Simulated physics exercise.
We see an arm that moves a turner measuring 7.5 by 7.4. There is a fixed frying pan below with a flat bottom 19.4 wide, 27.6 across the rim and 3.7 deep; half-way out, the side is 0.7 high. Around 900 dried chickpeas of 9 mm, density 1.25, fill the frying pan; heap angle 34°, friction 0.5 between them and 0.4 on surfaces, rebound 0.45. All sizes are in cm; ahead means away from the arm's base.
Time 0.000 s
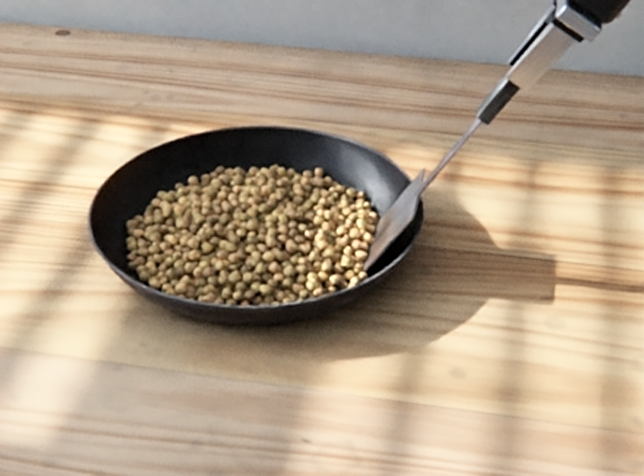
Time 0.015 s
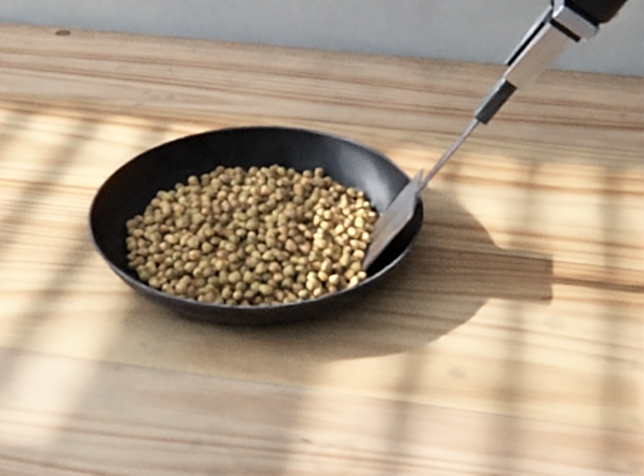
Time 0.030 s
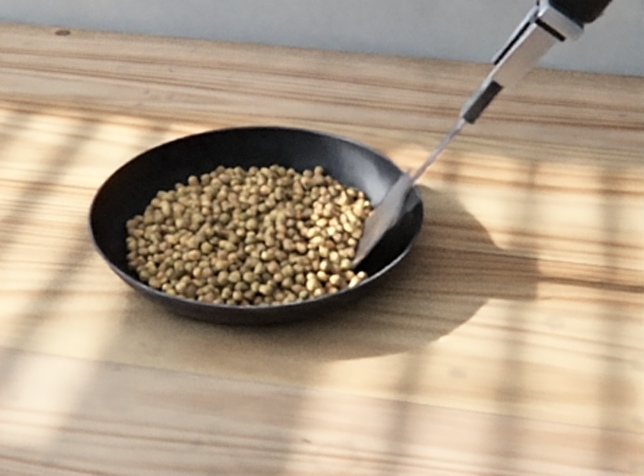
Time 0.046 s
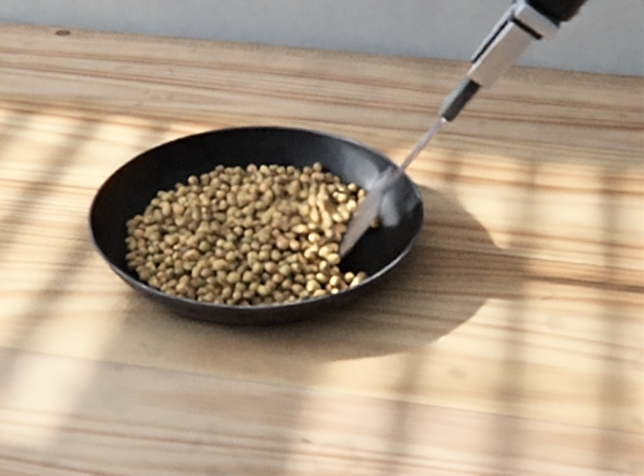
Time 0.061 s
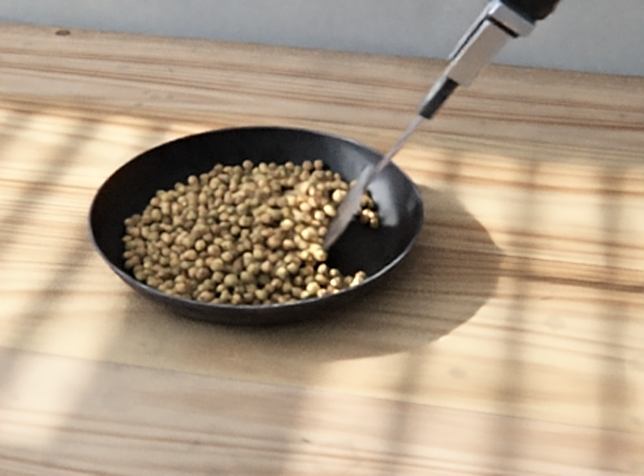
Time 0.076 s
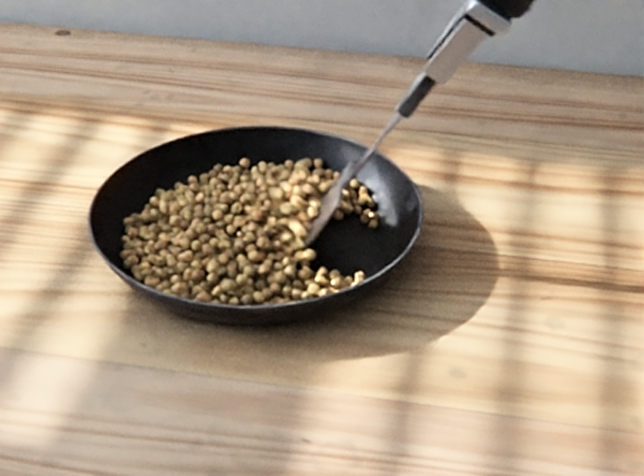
On a sunlit wooden tabletop, a black frying pan holds a broad heap of dried chickpeas, with a turner held by a mechanical arm resting at its right edge. The arm moves the blade leftward through the chickpeas, pushing them into a higher heap and baring the pan's dark surface on the right.
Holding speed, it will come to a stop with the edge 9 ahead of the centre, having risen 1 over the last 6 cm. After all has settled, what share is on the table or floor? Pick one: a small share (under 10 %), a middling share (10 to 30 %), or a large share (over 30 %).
A middling share.
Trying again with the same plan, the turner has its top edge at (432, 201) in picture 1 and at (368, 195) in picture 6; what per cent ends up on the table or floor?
About 10 per cent.
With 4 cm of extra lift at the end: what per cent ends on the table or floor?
About 10 per cent.
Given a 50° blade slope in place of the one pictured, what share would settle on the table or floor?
My guess is close to 15 per cent.
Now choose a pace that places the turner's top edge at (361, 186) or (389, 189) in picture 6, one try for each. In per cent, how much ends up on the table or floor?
Some 10 and 0 per cent.
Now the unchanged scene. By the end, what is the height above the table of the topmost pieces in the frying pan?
Roughly 4.5 centimetres.
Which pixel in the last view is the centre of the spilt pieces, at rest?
I'd place it close to (33, 211).
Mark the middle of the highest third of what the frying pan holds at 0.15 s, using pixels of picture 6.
Centre: Approx. (198, 208) in the last view.
After 0.11 s, sloping 58°, highest piece 9 above the table; 899 in the frying pan, 1 on the blade or in flight.
After 0.15 s, sloping 58°, highest piece 10 above the table; 898 in the frying pan, 2 on the blade or in flight.
After 0.37 s, sloping 58°, highest piece 6 above the table; 782 in the frying pan, 112 on the table or floor, 6 on the blade or in flight.
After 1.42 s, sloping 58°, highest piece 4 above the table; 781 in the frying pan, 119 on the table or floor.
In the end, 781 in the frying pan, 119 on the table or floor. That is 13 % on the table or floor.
